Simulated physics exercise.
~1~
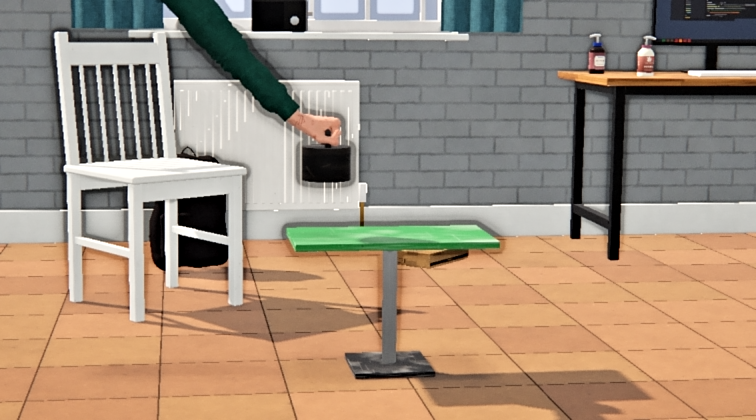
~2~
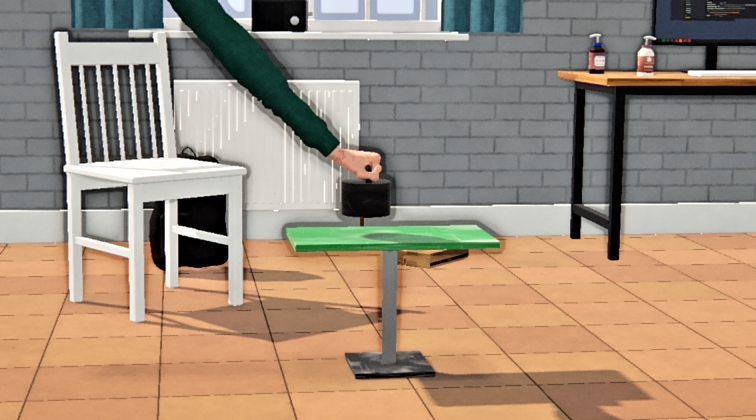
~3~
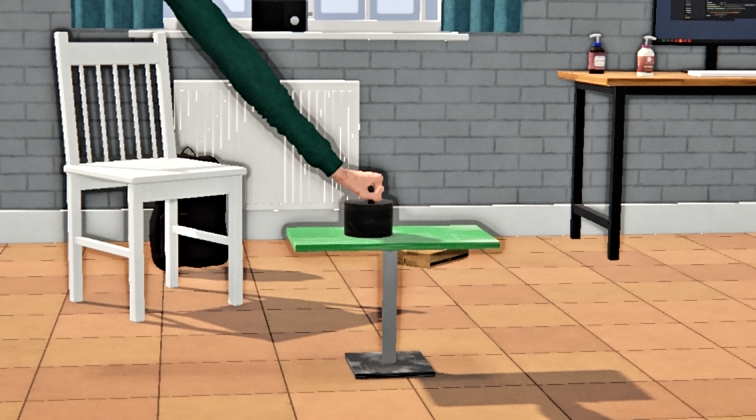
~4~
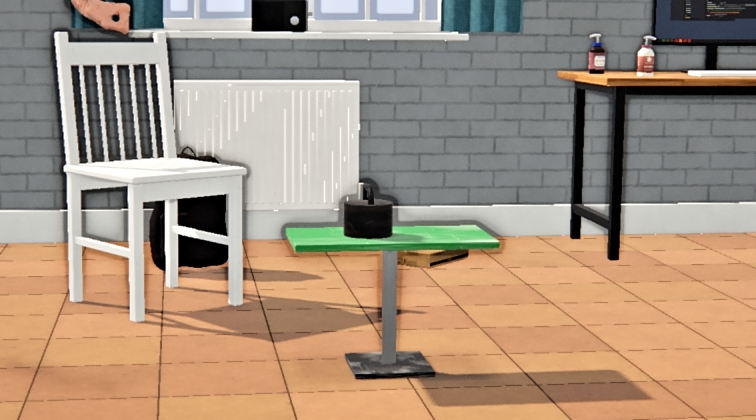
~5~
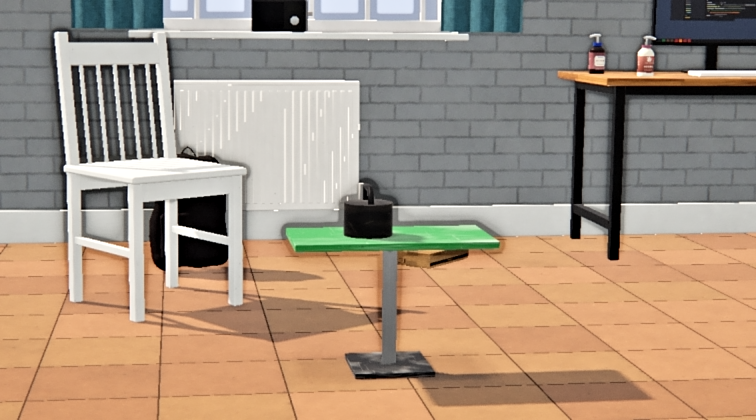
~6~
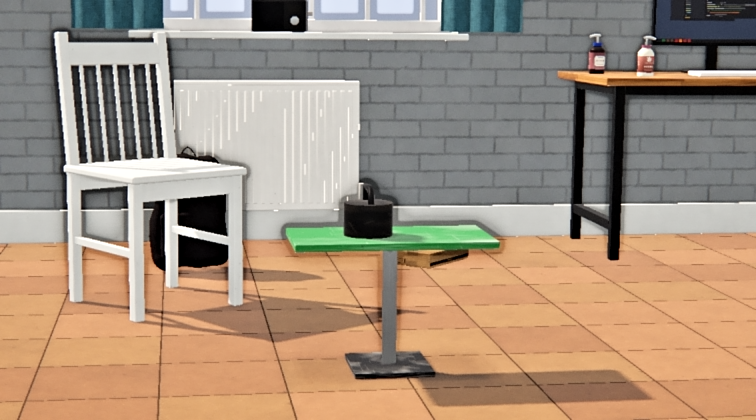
A hand lowering a black cylindrical object onto a small green side table, then letting go and withdrawing, the table staying steady.
